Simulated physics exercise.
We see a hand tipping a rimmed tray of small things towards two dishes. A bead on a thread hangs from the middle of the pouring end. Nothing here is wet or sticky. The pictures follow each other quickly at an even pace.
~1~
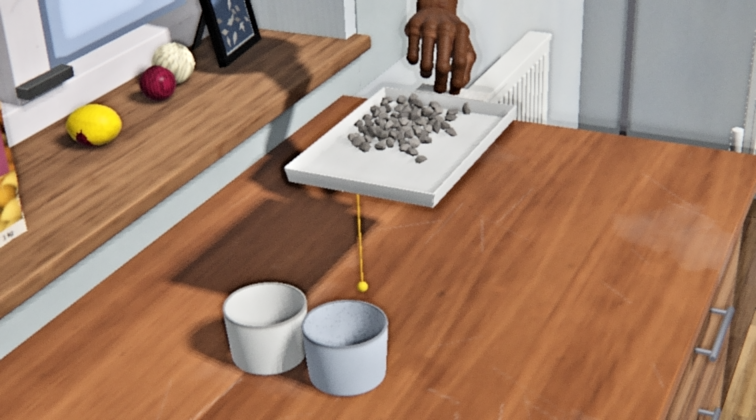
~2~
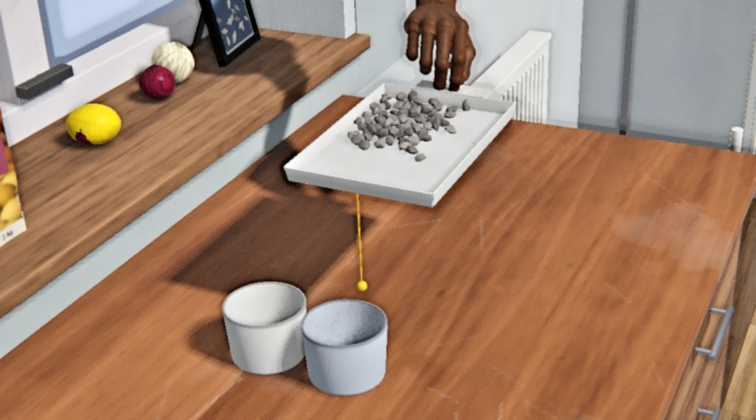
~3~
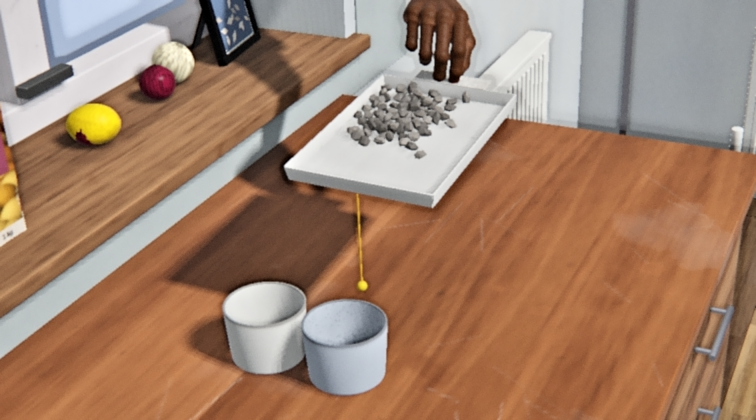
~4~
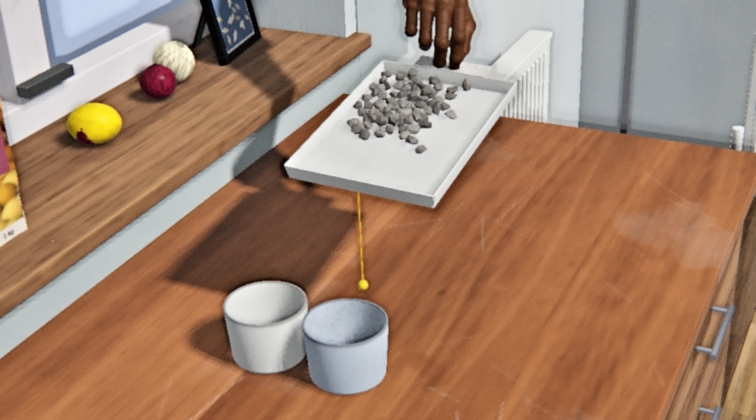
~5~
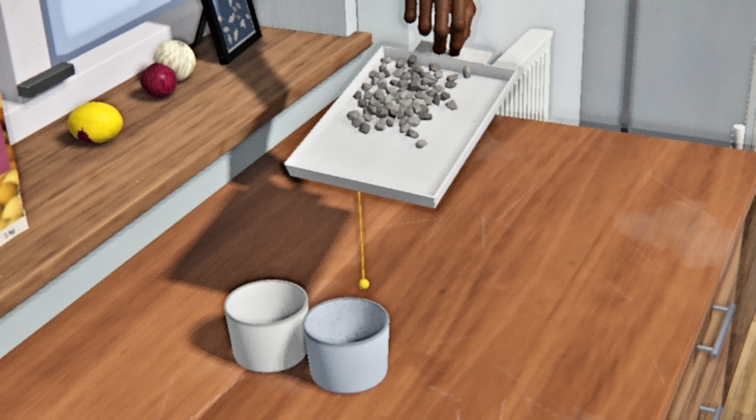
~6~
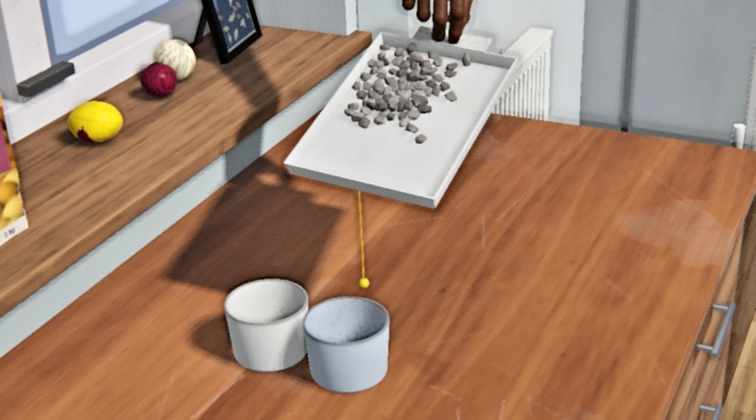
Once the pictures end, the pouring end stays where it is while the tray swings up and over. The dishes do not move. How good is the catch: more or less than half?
Together they catch only the smaller part.
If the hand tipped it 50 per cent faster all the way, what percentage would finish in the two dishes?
About 20 per cent.
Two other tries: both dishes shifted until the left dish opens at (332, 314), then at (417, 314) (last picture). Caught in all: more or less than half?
One: Most of it. Two: Below a half.
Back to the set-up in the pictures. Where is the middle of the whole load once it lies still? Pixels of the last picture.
At about (397, 384).
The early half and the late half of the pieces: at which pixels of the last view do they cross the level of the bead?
Early half (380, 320), late half (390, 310).
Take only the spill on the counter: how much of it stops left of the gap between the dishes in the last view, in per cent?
Some 20 per cent.
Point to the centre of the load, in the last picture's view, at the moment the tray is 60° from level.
Roughly at (381, 184).
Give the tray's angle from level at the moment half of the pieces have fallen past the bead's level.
At about 85°.
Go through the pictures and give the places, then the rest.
The first frame shows corners of the pouring end (289, 167) and (432, 192), level; middle of the load (407, 125), bits of gravel; left dish (246, 346); right dish (326, 367); bead on its thread (362, 287).
The second frame shows corners of the pouring end (288, 166) and (432, 192), level; middle of the load (406, 122).
The third frame shows corners of the pouring end (288, 166) and (432, 193), tipped barely, lowest at the right corner; middle of the load (406, 116).
The fourth frame shows corners of the pouring end (288, 164) and (433, 194), tipped a little, lowest at the right corner; middle of the load (406, 106).
The fifth frame shows corners of the pouring end (289, 163) and (433, 195), tipped a little, lowest at the right corner; middle of the load (407, 96).
The sixth frame shows corners of the pouring end (288, 161) and (433, 196), tipped clearly, lowest at the right corner; middle of the load (406, 87); left dish (247, 343); right dish (328, 363).
Just after the last frame, tray tipped steeply; the larger part on the tray; roughly a quarter in the air.
A moment on, tray tipped right over; roughly half on the tray; about a tenth in the right dish; roughly a third outside both; just a few in the air.
Further on, tray tipped past a quarter turn; roughly a third in the right dish; just a few in the left dish; roughly two thirds outside both.
When it is over, tray tipped past a quarter turn; roughly a third in the right dish; just a few in the left dish; roughly two thirds outside both.
